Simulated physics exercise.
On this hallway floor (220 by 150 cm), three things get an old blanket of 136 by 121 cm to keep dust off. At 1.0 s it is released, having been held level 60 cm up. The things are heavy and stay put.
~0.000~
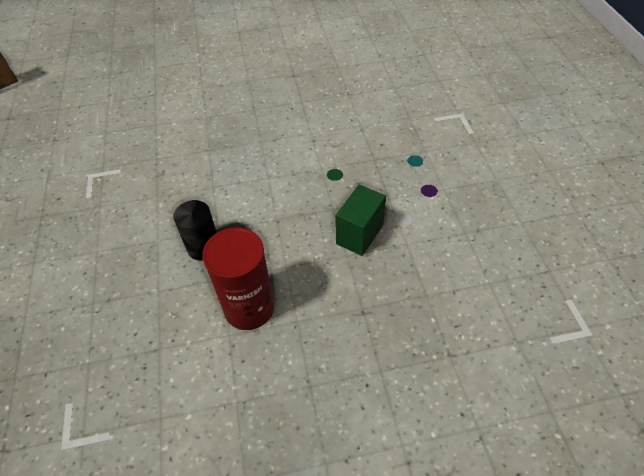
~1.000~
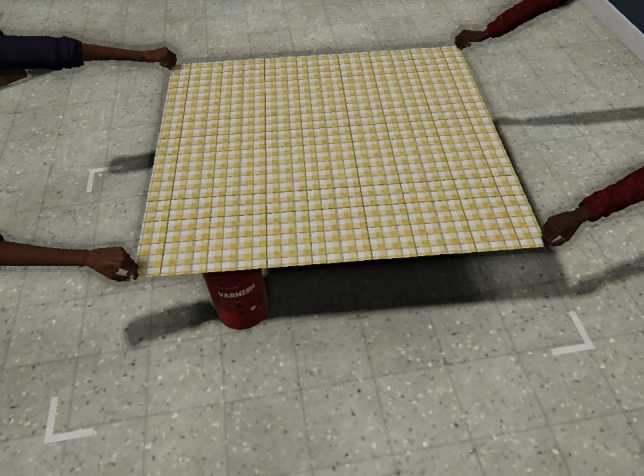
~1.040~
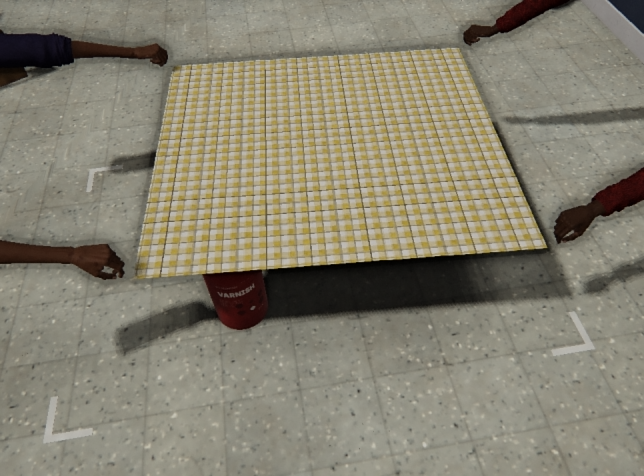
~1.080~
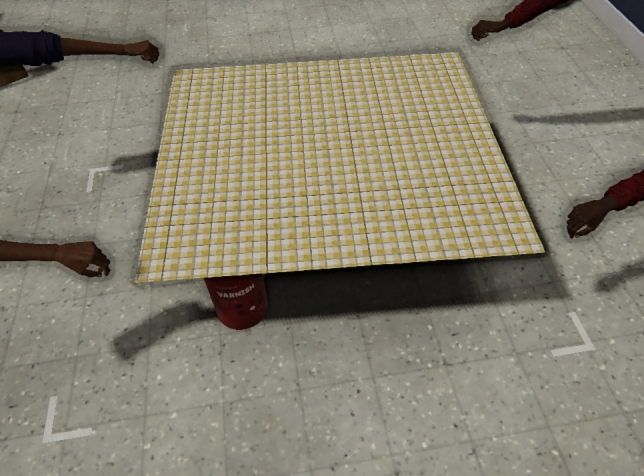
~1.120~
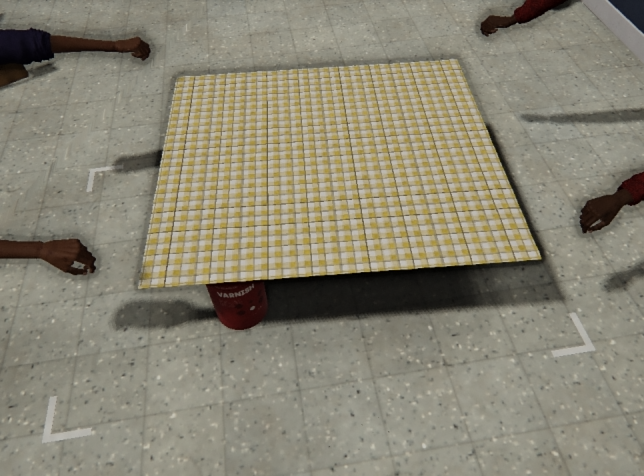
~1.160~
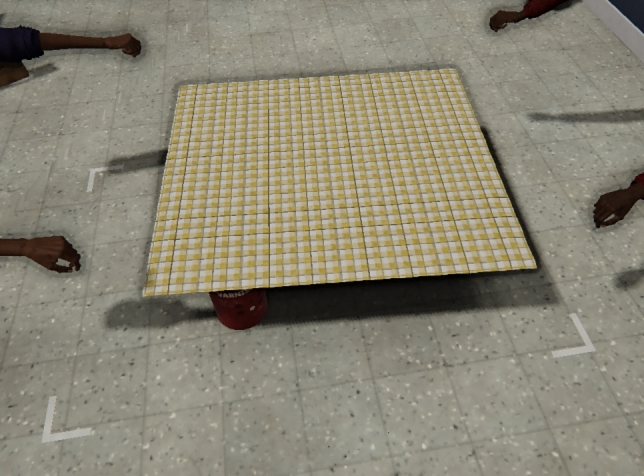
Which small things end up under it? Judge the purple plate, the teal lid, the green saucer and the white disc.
In order: The purple plate ends under the cloth; the teal lid vanishes under it; the green saucer ends under the cloth; the white disc vanishes under it.
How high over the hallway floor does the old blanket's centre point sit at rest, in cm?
The centre point rests around 20 cm up.
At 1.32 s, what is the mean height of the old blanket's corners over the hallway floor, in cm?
I'd put their mean height at around 20 cm.
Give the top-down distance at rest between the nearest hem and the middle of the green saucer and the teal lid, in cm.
About 12 cm, 6 cm.
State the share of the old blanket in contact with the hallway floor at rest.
Resting contact share: Approx. 30 percent.
After 1.3 s, 0 % of it is down, spanning 138 by 129 cm, above white disc, purple plate, green saucer, teal lid.
After 1.5 s, 20 % of it is down, spanning 134 by 117 cm, above white disc, purple plate, green saucer, teal lid.
After 1.6 s, 25 % of it is down, spanning 135 by 117 cm, above white disc, purple plate, green saucer, teal lid.
After 1.8 s, 30 % of it is down, spanning 135 by 117 cm, above white disc, purple plate, green saucer, teal lid.
After 3.3 s, 30 % of it is down, spanning 135 by 117 cm, above white disc, purple plate, green saucer, teal lid.
